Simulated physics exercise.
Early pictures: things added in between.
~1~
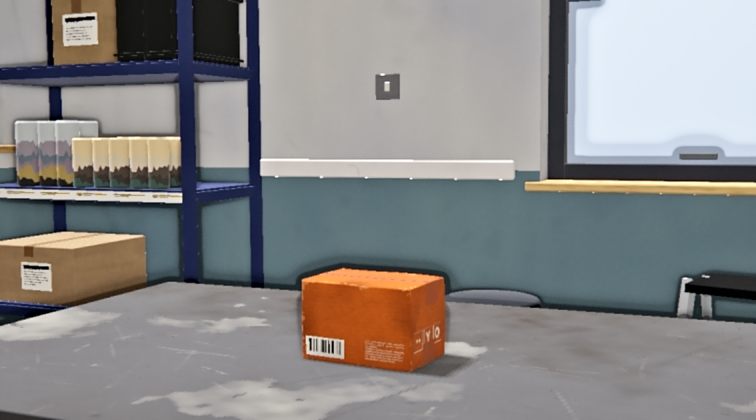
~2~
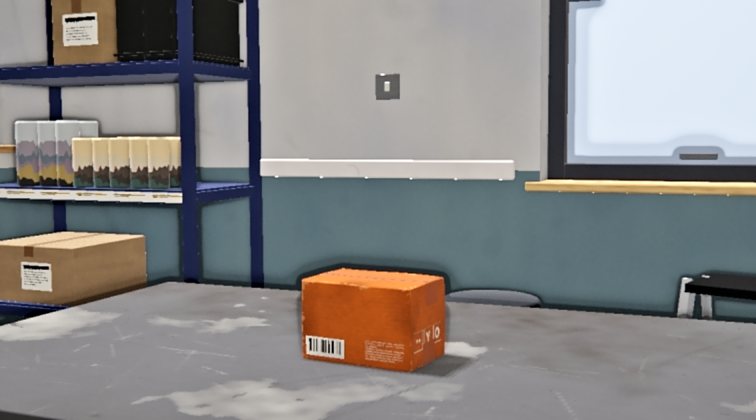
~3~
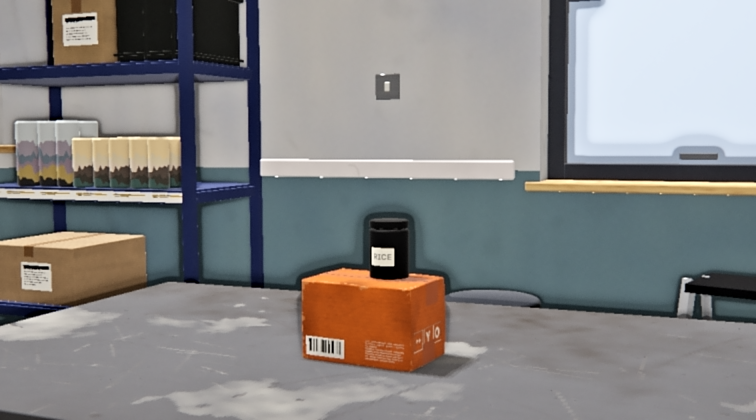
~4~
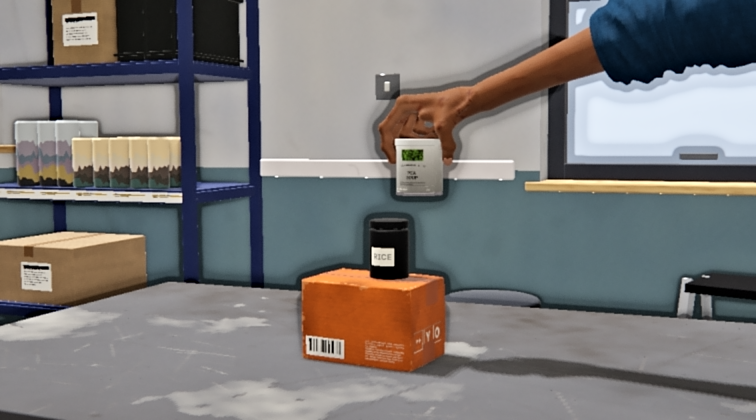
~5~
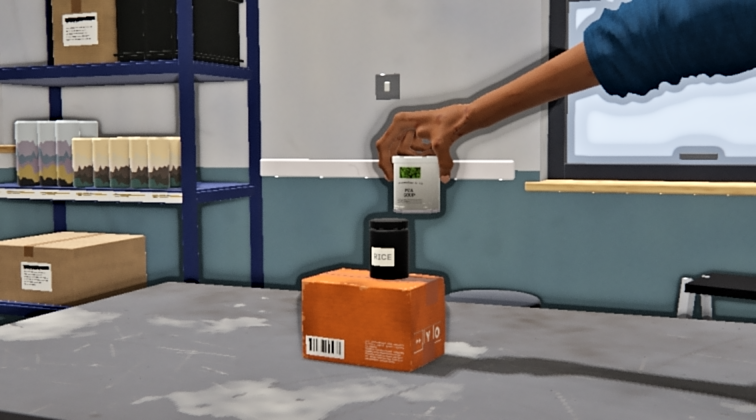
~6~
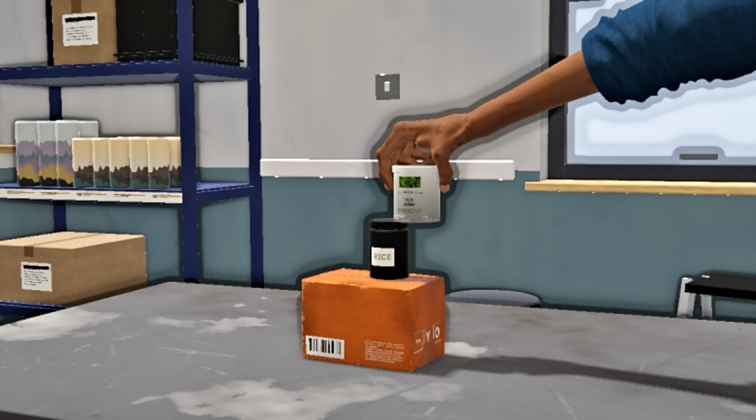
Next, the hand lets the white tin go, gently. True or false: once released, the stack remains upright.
False.
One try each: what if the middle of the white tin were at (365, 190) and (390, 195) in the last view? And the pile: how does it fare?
Try one: Collapse. Try two: Stable.
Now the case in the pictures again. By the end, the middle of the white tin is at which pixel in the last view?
The object finishes somewhere near (563, 349).
Then, 0.30 s later than the last frame, white tin now fallen.
Then, 0.50 s later than the last frame, things are still on the move.
Then, 0.60 s later than the last frame, as before.
When it is over, fallen, white tin; the other 2 as before. End places, in pixels of the last picture, white tin near (563, 349). The pile comes apart.
